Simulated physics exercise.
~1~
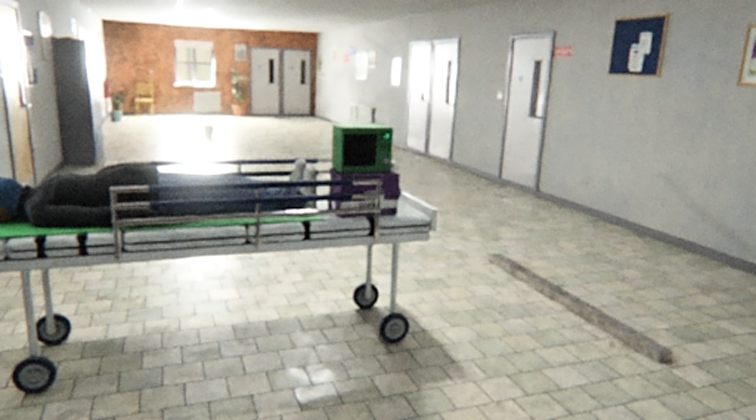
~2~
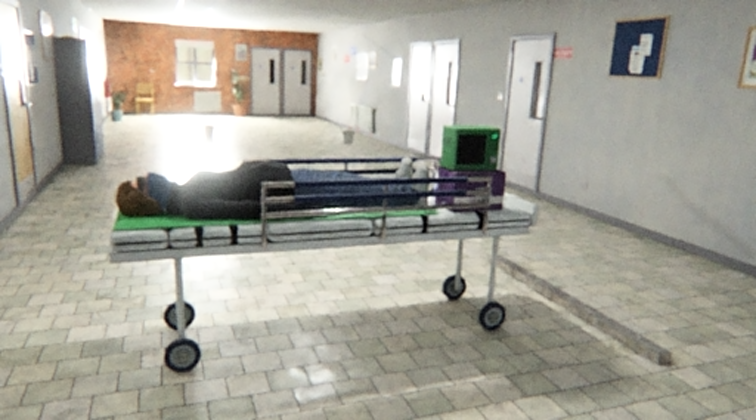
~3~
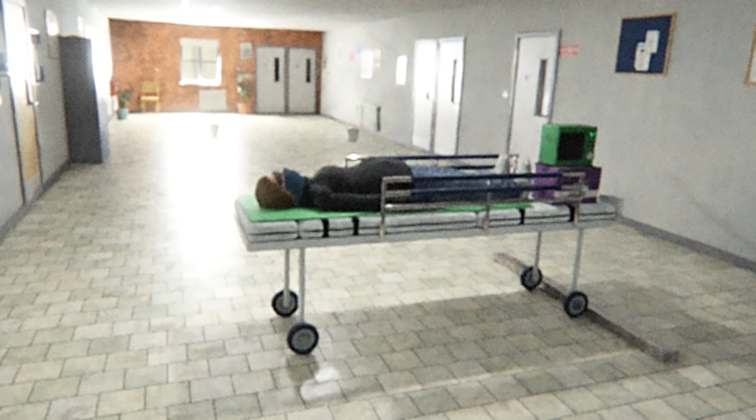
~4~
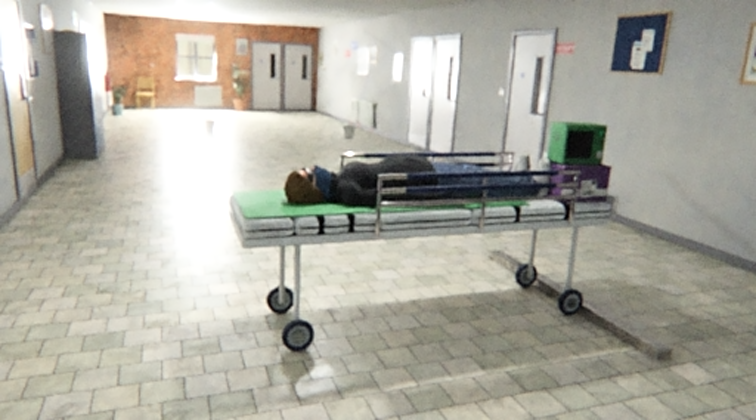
In a tiled hospital-like corridor, a trolley carrying a person lying flat, a green monitor and a purple bag rolled right toward a low floor strip and stopped; the person slid slightly toward the foot end, and the monitor stayed upright on board.
